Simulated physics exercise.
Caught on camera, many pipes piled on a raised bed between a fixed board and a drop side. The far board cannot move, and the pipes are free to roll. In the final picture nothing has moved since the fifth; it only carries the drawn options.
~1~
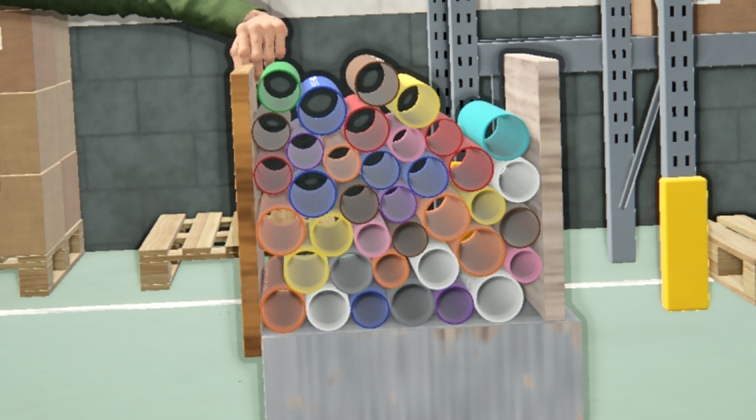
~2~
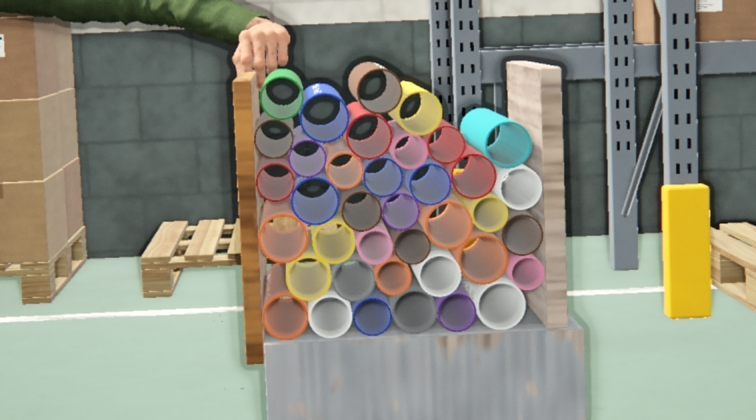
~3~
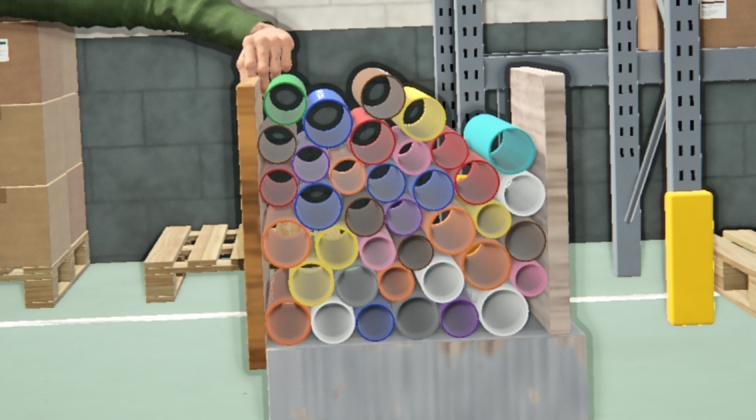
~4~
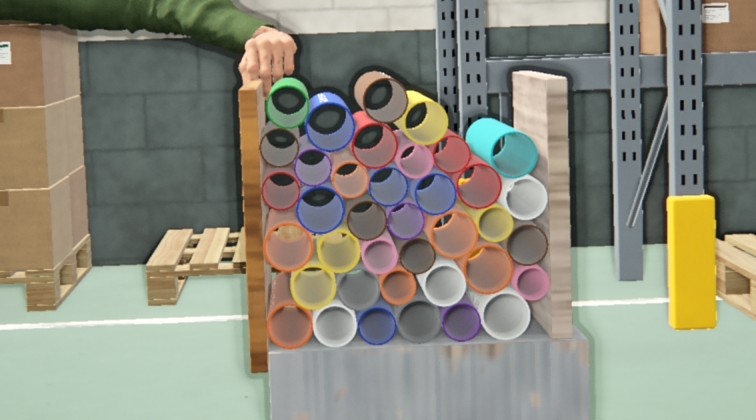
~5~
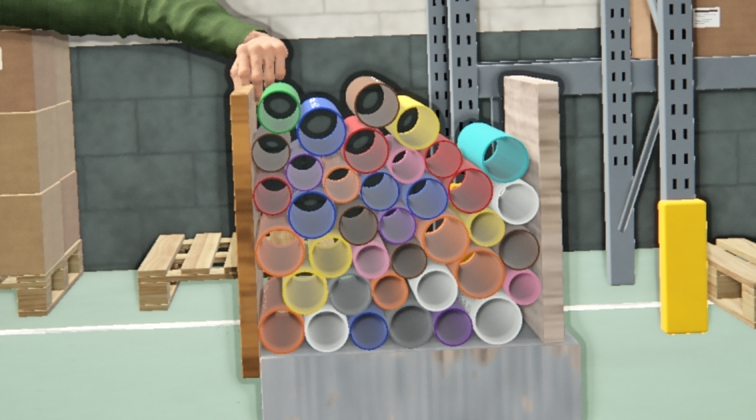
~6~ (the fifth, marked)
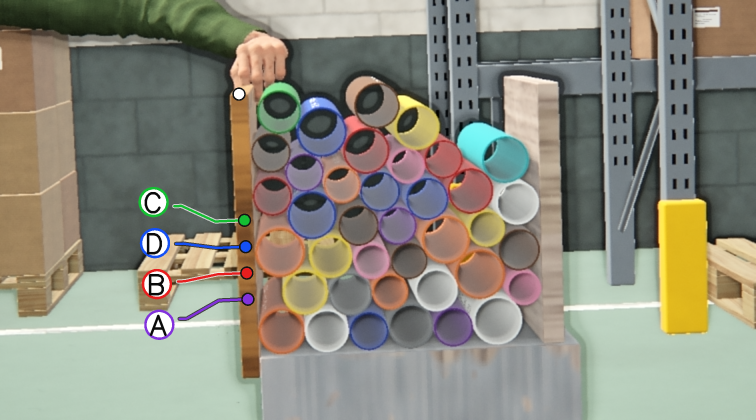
At the start, a hand in a green sleeve grips the top of the left wooden board beside a stack of colourful pipes on a grey block. The whole scene shifts slightly down and right, then back left, while the pipes keep their arrangement between the boards and the hand stays in place.
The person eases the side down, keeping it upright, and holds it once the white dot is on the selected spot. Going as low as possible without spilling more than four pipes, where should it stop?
Down to C.
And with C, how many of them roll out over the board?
It comes to two.
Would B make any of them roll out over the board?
Yes, at B.
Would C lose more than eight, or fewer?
It loses fewer than eight.
On the marked copy, A at (248, 299); B at (247, 273); C at (245, 220); D at (246, 246); the white dot at (239, 94).
With C. Early on, top of the board (251, 153).
Further on, top of the board (253, 218).
At the end, top of the board (253, 219), two out over the board.
As for the rest, A more than four out over the board; B five out over the board; D five out over the board.
